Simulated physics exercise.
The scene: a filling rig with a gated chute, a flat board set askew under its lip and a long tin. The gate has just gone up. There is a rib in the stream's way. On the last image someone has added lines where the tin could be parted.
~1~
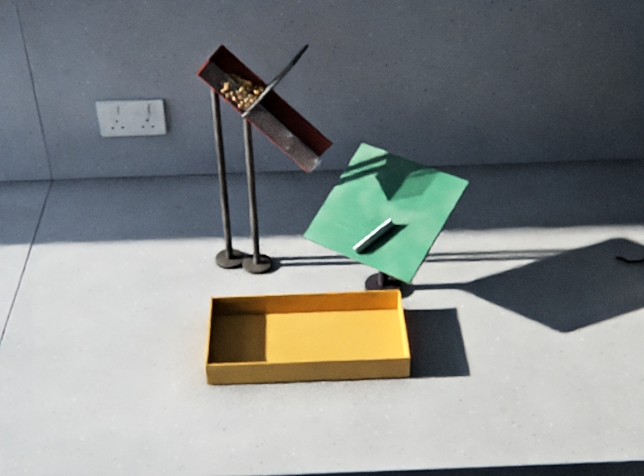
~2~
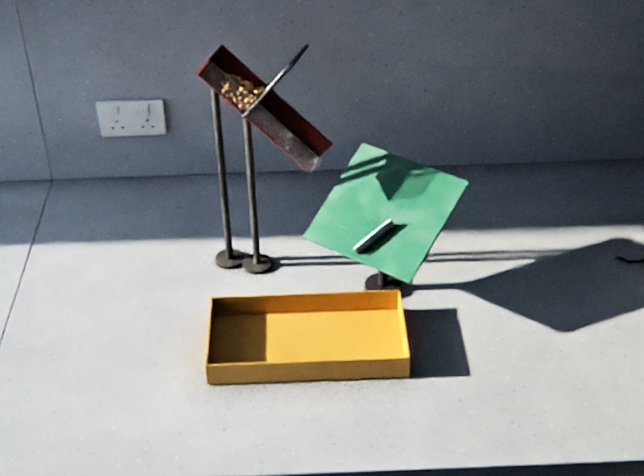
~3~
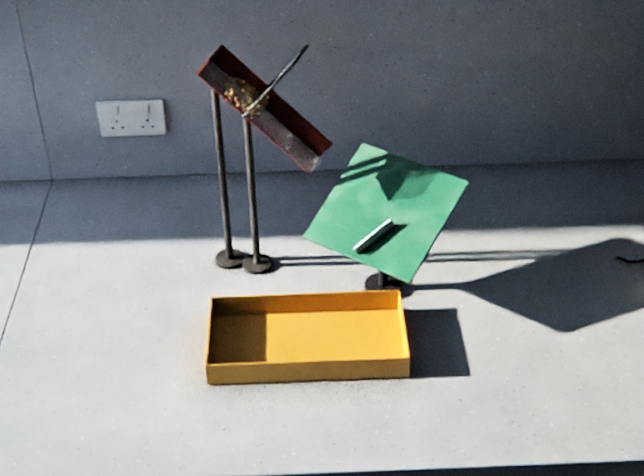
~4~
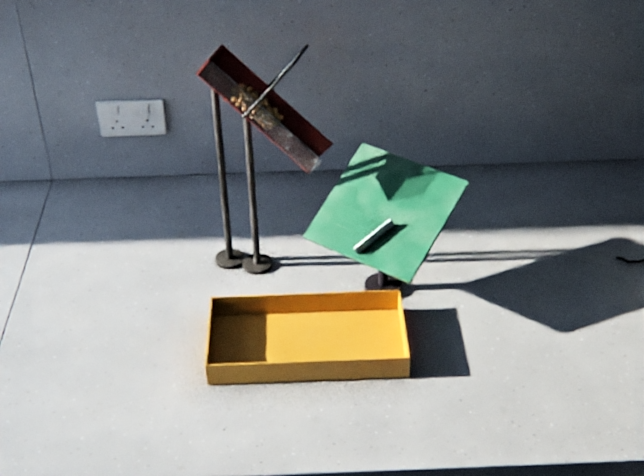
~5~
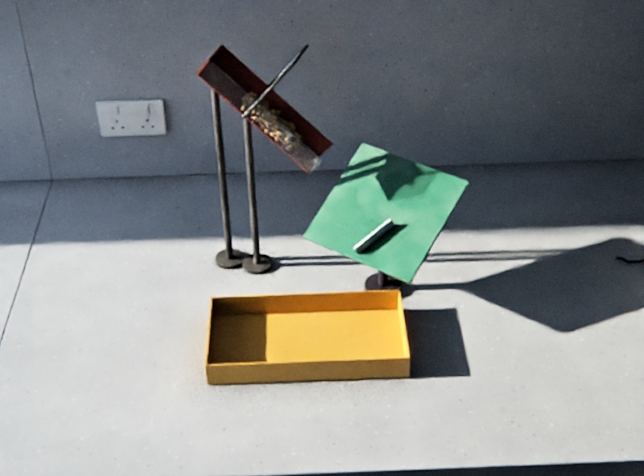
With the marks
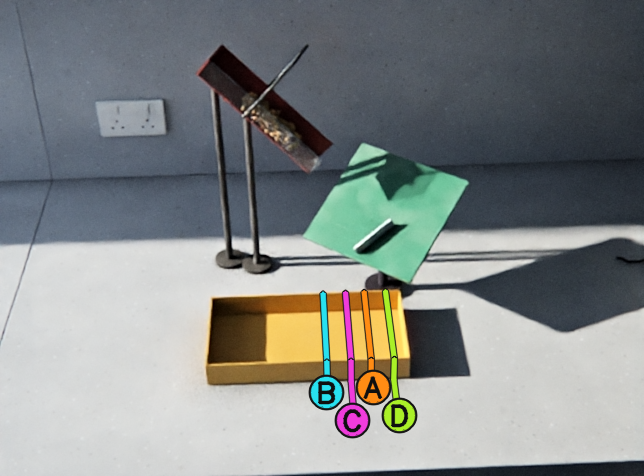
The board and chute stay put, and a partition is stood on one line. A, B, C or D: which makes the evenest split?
B works best here.
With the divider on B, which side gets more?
The left side.
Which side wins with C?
More lands on the left.
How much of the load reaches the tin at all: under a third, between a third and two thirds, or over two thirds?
It is over two thirds.
On the marked copy, line A crosses the front rim at (371, 359); line B crosses the front rim at (326, 360); line C crosses the front rim at (350, 359); line D crosses the front rim at (394, 358).
Choosing A, of what is caught, nearly all on the left of the divider, a small part on the right.
Choosing B, of what is caught, about two thirds on the left of the divider, about a third on the right.
Choosing C, of what is caught, nearly all on the left of the divider, a small part on the right.
Choosing D, of what is caught, all on the left of the divider, none on the right.
